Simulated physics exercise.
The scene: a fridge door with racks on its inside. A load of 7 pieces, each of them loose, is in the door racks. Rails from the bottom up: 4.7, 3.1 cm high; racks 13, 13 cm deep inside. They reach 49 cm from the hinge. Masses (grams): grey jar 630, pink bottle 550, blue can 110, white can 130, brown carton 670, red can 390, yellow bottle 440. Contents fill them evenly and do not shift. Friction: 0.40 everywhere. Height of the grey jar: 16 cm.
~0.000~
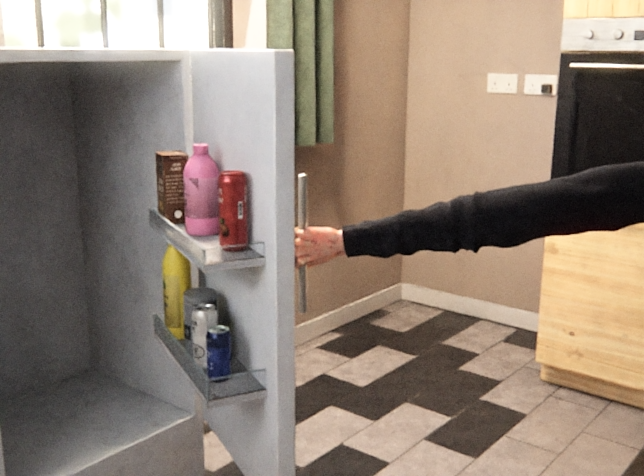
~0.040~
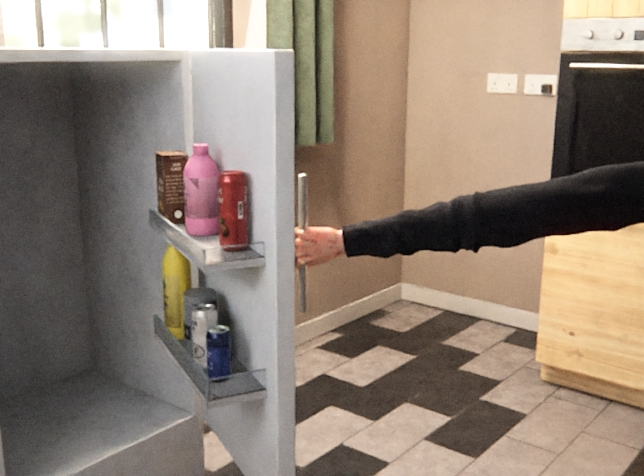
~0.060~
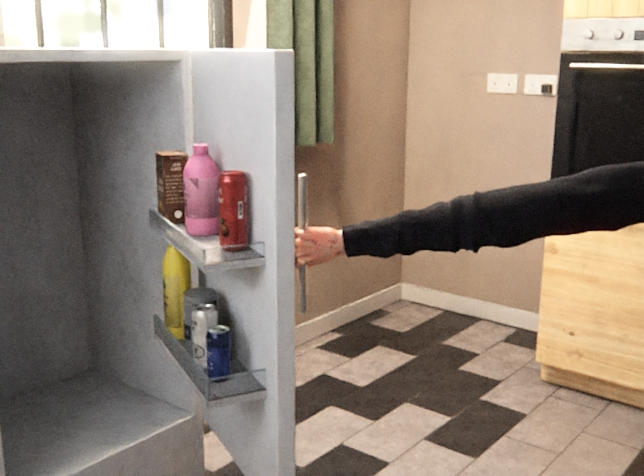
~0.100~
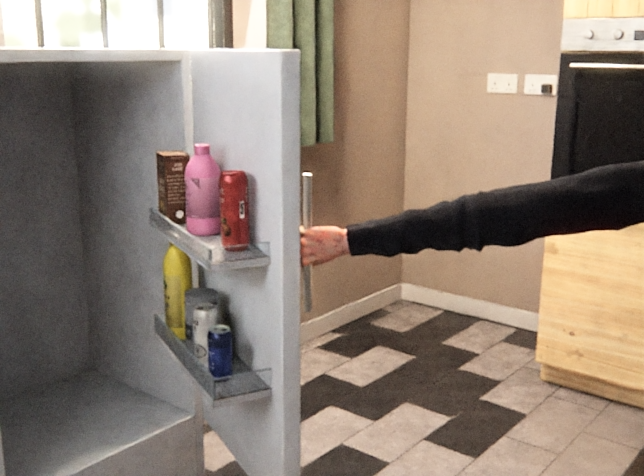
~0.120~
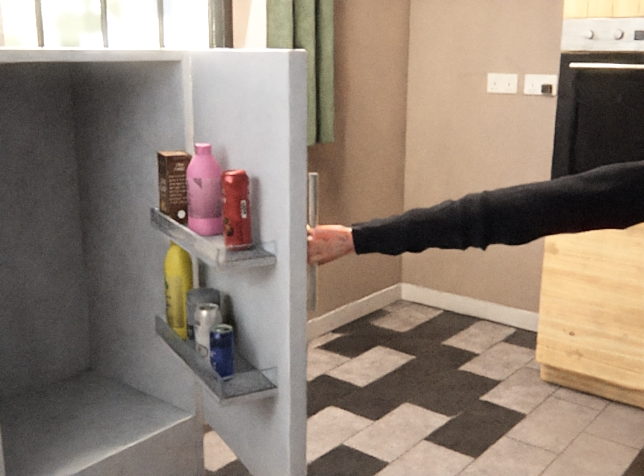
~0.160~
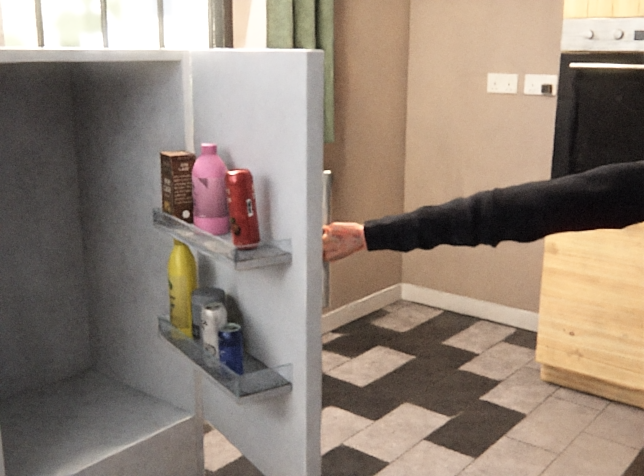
A hand on the handle slowly swings the fridge door a little farther right.
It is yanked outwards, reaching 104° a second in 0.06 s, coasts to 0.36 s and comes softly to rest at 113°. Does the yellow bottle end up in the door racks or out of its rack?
The yellow bottle keeps to its rack.
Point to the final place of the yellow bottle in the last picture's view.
Near (219, 285).
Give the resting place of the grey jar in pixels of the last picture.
At about (271, 309).
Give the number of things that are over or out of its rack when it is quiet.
2 of them.
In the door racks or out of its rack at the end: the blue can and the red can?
The blue can is still in the door racks; the red can ends out of its rack.
After 0.56 s, door 108° open; red can now out of its rack; blue can moved 2 cm; white can moved 2 cm.
After 0.86 s, door 113° open; blue can 40° off upright.
In the end (1.4 s), out of its rack, red can; toppled in the door racks, blue can; the other 5 under 5 cm from the start. In the last view, yellow bottle near (219, 285).
